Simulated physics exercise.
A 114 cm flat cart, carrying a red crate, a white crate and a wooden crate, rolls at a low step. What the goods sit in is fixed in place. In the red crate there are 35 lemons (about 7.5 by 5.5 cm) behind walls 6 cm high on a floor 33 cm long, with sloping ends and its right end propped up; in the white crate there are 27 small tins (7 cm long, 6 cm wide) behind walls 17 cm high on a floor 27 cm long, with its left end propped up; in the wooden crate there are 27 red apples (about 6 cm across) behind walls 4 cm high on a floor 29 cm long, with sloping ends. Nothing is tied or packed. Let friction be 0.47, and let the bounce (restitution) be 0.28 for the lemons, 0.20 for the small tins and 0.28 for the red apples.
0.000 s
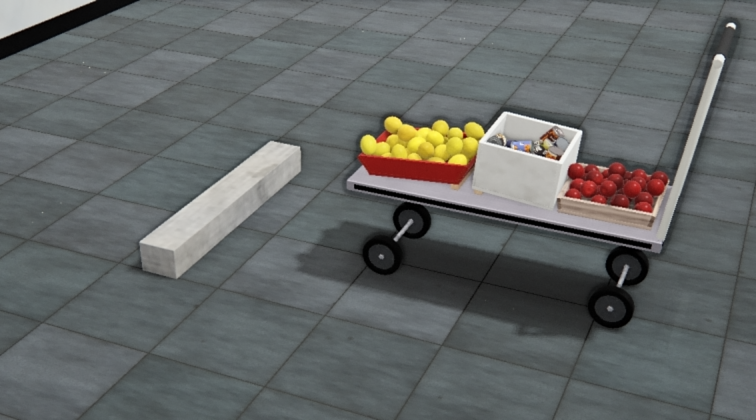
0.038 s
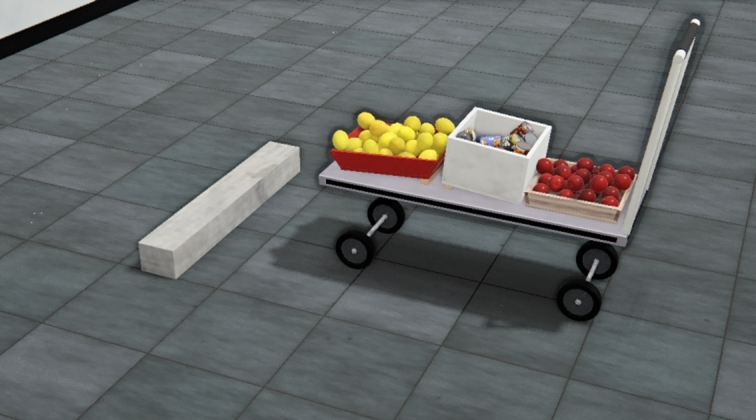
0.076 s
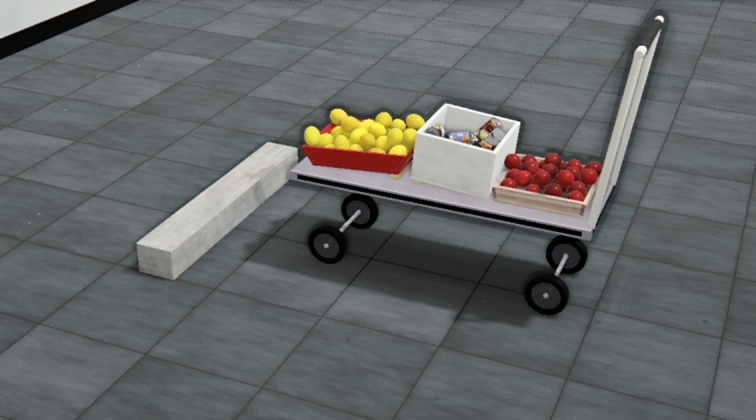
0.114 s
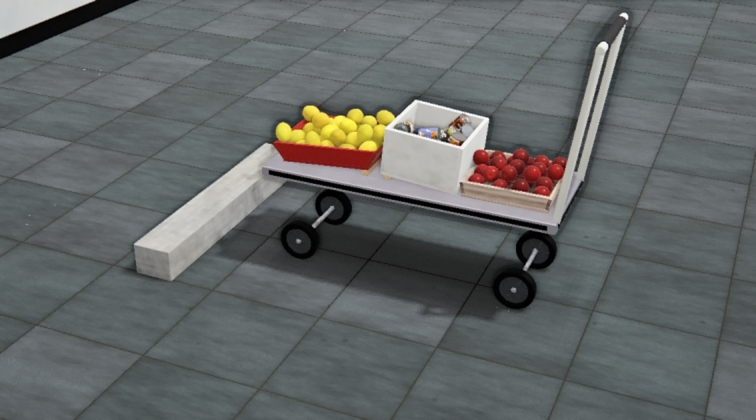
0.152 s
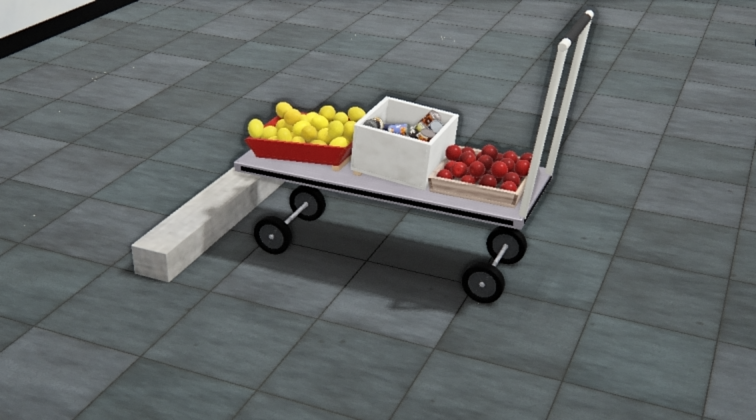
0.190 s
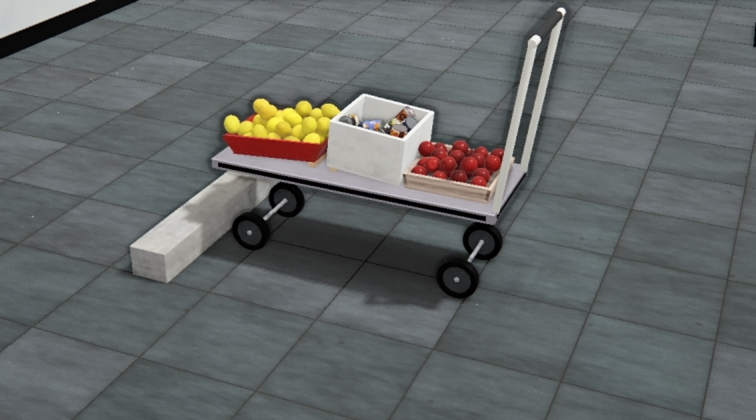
A flat cart carrying lemons, small tins and red apples in three crates rolling left across a tiled floor towards a low step.
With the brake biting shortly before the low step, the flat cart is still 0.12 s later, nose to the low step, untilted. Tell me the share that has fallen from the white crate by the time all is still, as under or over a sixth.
By then the white crate has dropped under a sixth of its contents.
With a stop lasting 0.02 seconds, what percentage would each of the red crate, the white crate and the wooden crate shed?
You'd end up with red crate at 60 %, white crate at 0 % and wooden crate at 20 %.
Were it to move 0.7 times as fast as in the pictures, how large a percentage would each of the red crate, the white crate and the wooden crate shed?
Then the red crate sheds 30 per cent, the white crate 0 per cent, and the wooden crate 0 per cent.
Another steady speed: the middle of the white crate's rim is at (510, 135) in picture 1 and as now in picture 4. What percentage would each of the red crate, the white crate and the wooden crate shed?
Red crate 30 %, white crate 0 %, wooden crate 0 %.
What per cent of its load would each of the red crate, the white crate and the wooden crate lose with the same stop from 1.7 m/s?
In that case the red crate sheds 10 per cent of its load, the white crate 0 per cent, and the wooden crate 0 per cent.
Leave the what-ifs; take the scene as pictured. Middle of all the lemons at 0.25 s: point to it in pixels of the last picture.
Somewhere around pixel (260, 119).
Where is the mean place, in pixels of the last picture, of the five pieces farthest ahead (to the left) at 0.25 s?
They are centred near (229, 111).
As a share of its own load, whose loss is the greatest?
Answer: The red crate.
After 0.25 s, the red crate is down by 2 of 35, the white crate has all 27 and the wooden crate has all 27.
After 0.37 s, the red crate is down by 11 of 35, the white crate has all 27 and the wooden crate is down by 1 of 27.
After 0.60 s, the red crate is down by 19 of 35, the white crate has all 27 and the wooden crate is down by 2 of 27.
When it is over (at 1.11 s), the red crate is down by 19 of 35, the white crate has all 27 and the wooden crate is down by 2 of 27. Asked share, 0 of 27, 0 per cent.
